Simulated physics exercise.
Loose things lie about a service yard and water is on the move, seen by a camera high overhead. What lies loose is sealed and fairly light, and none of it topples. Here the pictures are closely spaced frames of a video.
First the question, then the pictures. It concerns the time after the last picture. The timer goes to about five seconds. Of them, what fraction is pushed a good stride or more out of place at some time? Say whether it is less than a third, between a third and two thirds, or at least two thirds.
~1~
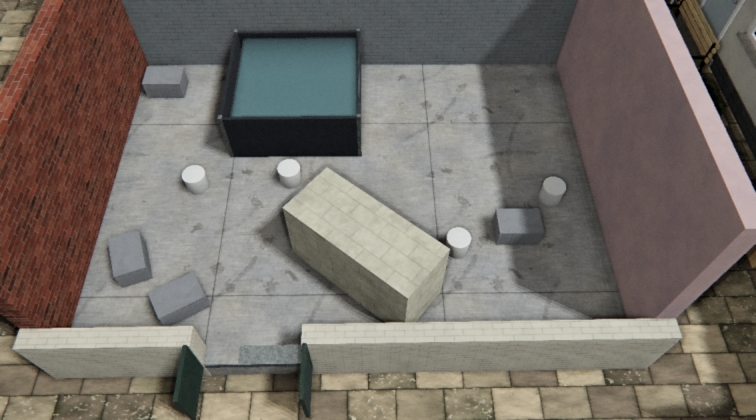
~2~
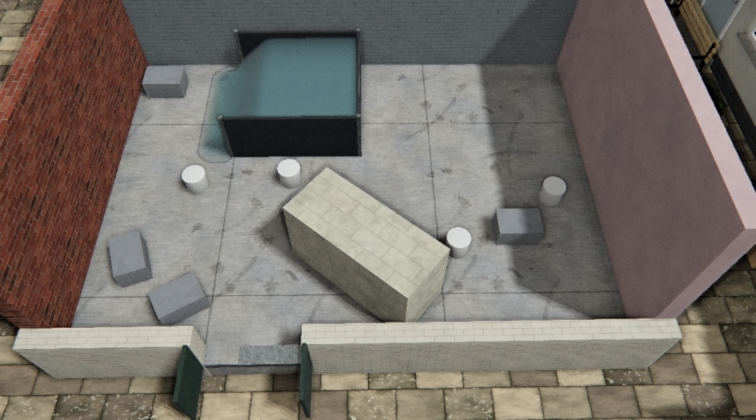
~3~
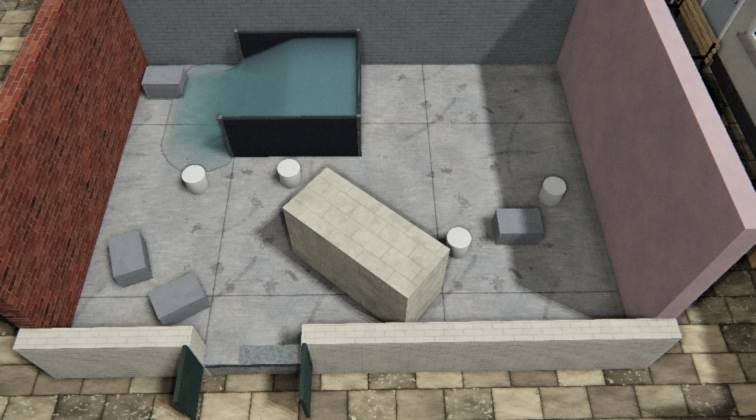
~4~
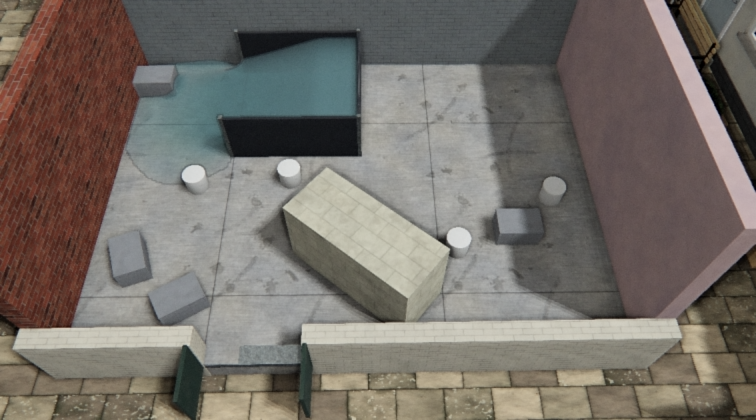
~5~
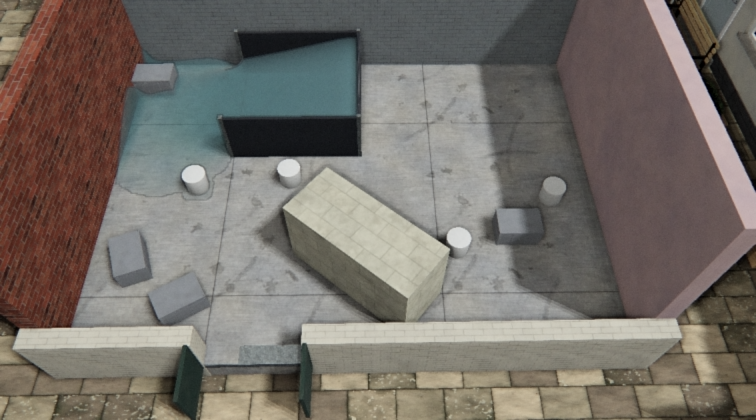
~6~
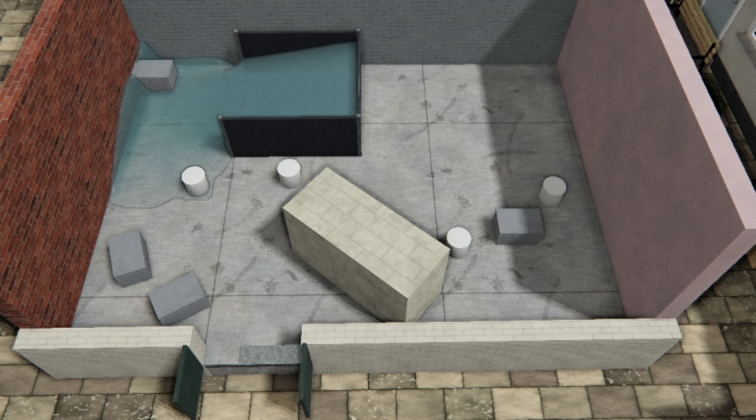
Counting the far movers, it's in the middle - a third to two thirds.
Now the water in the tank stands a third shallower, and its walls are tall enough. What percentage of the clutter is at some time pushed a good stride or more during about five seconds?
Around 50 in a hundred.
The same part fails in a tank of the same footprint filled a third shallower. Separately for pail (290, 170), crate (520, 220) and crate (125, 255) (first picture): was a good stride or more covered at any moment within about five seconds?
The first came up short, the next came up short, and the last did it.
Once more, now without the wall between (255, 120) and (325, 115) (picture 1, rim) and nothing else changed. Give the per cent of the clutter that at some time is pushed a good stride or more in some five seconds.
Roughly 90 per cent.
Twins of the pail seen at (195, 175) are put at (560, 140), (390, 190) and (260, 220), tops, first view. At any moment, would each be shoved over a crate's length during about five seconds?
So, in order, the copies go nowhere much, nowhere much, a long way.
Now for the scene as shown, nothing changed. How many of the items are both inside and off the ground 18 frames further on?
3.
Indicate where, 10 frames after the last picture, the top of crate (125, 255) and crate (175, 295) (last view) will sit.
Estimated positions: (142, 307) and (199, 308), approximately.
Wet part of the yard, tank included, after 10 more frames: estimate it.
Roughly 35 per cent.
A moment on, 0 of 8 are well off their spots; 1 afloat.
Next, 1 of 8 are well off their spots; 2 afloat.
Later, 4 of 8 are well off their spots; 3 afloat.
In the end, 4 of 8 are well off their spots, and 4 have been at some point; 2 afloat.
